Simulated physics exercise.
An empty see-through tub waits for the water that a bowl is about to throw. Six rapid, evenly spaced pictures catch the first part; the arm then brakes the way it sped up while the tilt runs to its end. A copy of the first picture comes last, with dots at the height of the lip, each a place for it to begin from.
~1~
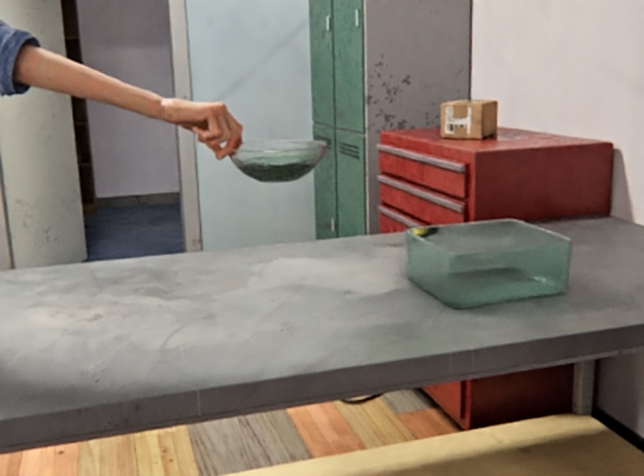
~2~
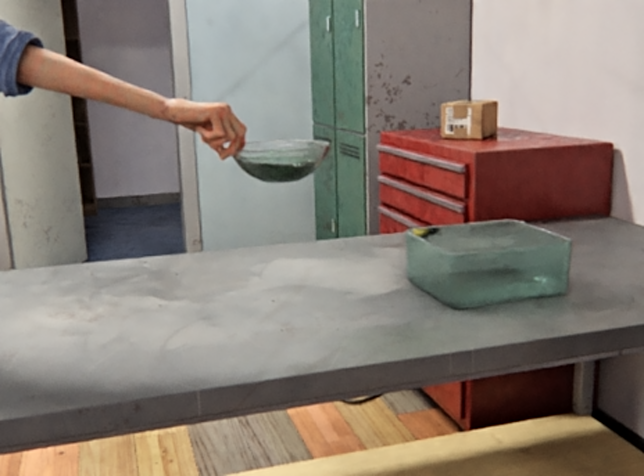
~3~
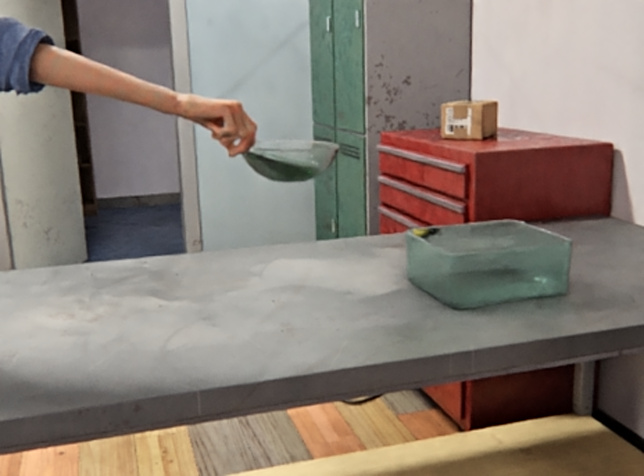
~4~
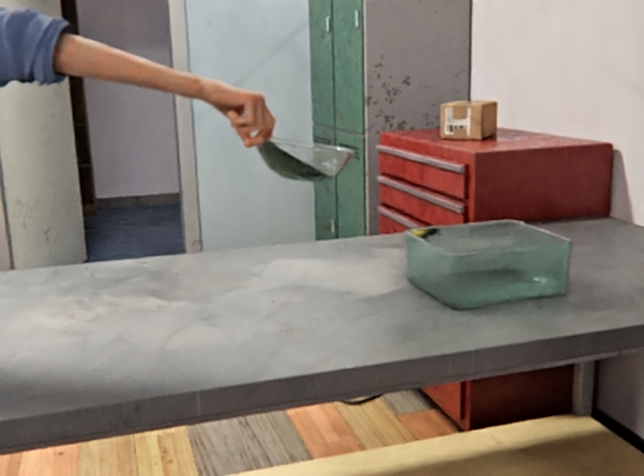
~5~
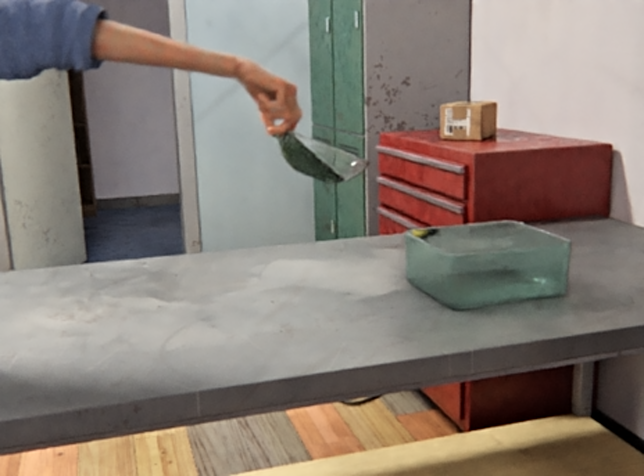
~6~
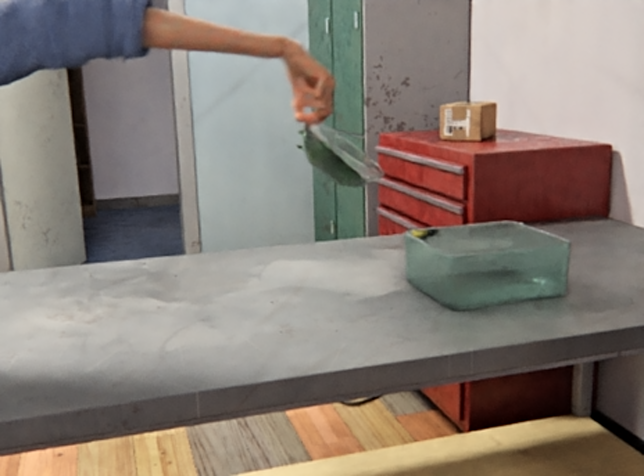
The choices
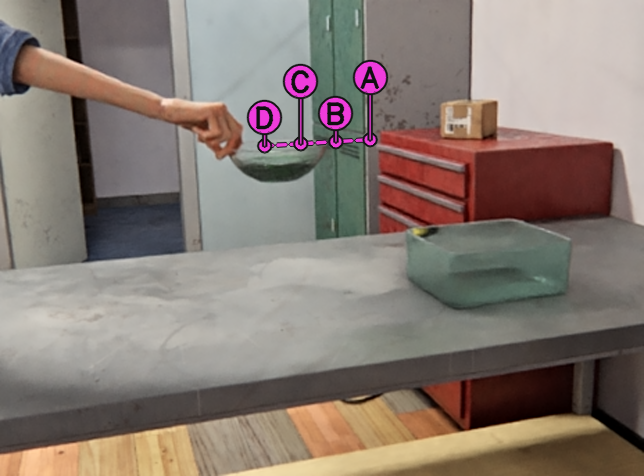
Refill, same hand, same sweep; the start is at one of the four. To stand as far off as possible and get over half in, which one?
Dot C just does it.
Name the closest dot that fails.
That is dot D.
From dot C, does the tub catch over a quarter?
Yes, clearly.
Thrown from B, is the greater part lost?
No.
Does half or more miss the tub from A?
No, that is safe.
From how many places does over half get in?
Three of them.
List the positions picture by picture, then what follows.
The first frame shows upright, lip at (322, 142); tub from (447, 308) to (565, 293); nothing has left yet.
The second frame shows upright, lip at (325, 142); nothing has left yet.
The third frame shows tipped about 2°, lip at (335, 144); nothing has left yet.
The fourth frame shows tipped about 10°, lip at (349, 150); nothing has left yet.
The fifth frame shows tipped about 23°, lip at (365, 160); nothing has left yet.
The sixth frame shows tipped about 39°, lip at (380, 173); nothing has left yet.
In magenta, A at (370, 139); B at (335, 141); C at (300, 143); D at (264, 145).
If A is chosen, about 86 % lands in the tub, 8 % falls short and 5 % goes beside or beyond.
If B is chosen, about 69 % lands in the tub, 10 % falls short and 21 % goes beside or beyond.
If C is chosen, about 67 % lands in the tub, 10 % falls short and 23 % goes beside or beyond.
If D is chosen, about 24 % lands in the tub, 70 % falls short and 6 % goes beside or beyond.
